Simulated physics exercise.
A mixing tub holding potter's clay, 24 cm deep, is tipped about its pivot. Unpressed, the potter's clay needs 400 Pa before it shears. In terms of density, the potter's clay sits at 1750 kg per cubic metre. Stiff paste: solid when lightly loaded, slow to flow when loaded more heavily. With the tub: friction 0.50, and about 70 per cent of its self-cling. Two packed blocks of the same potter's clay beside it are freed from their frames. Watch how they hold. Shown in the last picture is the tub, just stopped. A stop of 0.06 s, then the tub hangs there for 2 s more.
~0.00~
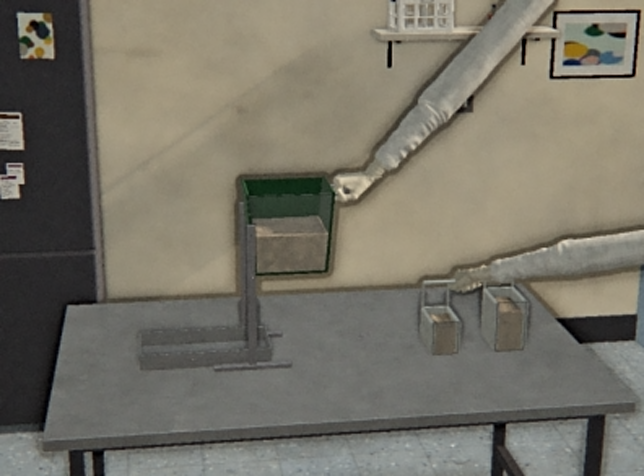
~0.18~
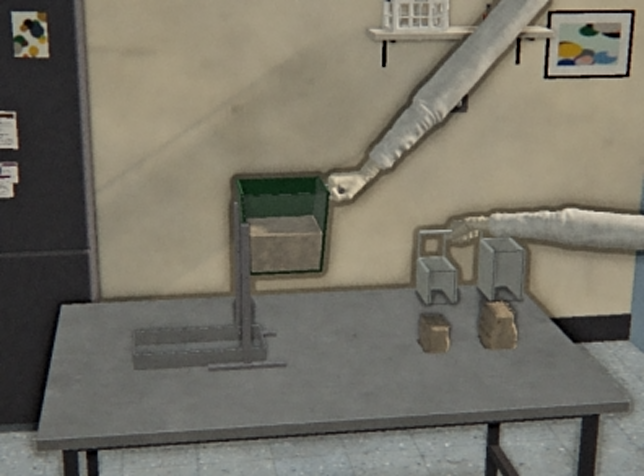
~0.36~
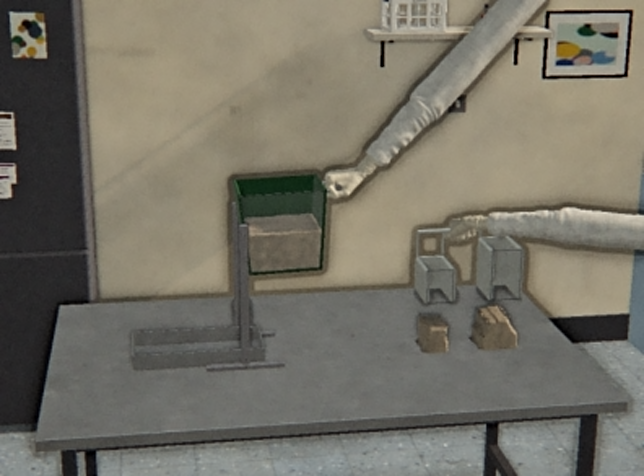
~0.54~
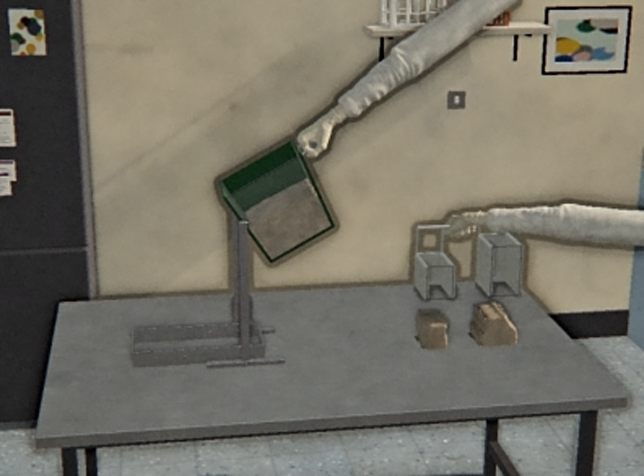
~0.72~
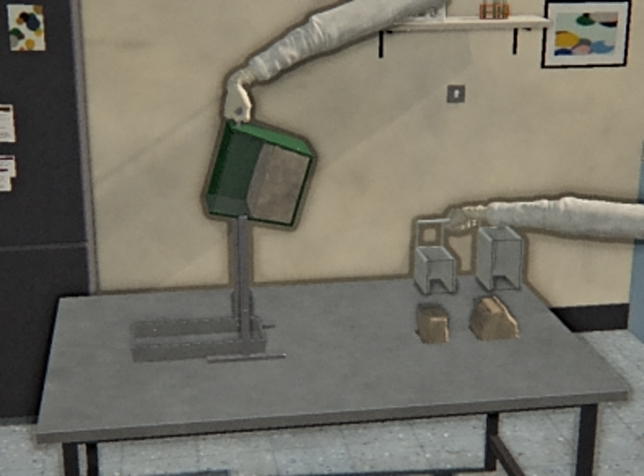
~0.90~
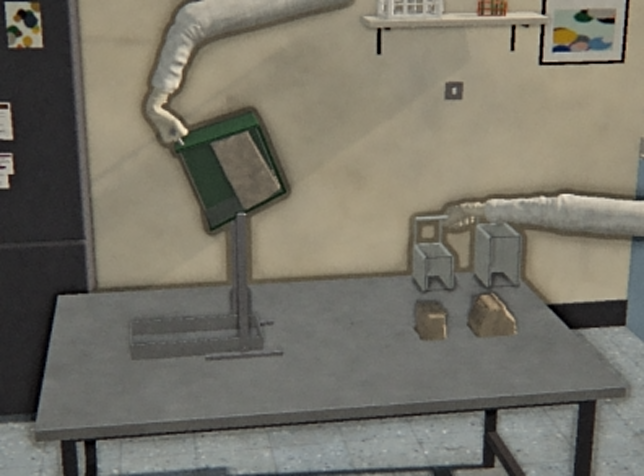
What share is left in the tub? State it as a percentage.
About 0 %.
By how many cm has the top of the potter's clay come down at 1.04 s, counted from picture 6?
About 12 cm.
By 1.04 s, the tub is at 111 degrees and holds 88 %.
By 1.21 s, the tub is at 111 degrees and holds 30 %.
By 1.38 s, the tub is at 111 degrees and holds 21 %.
By 1.55 s, the tub is at 111 degrees and holds 9 %.
By 2.90 s, at the end, the tub is at 111 degrees and holds 0 %.
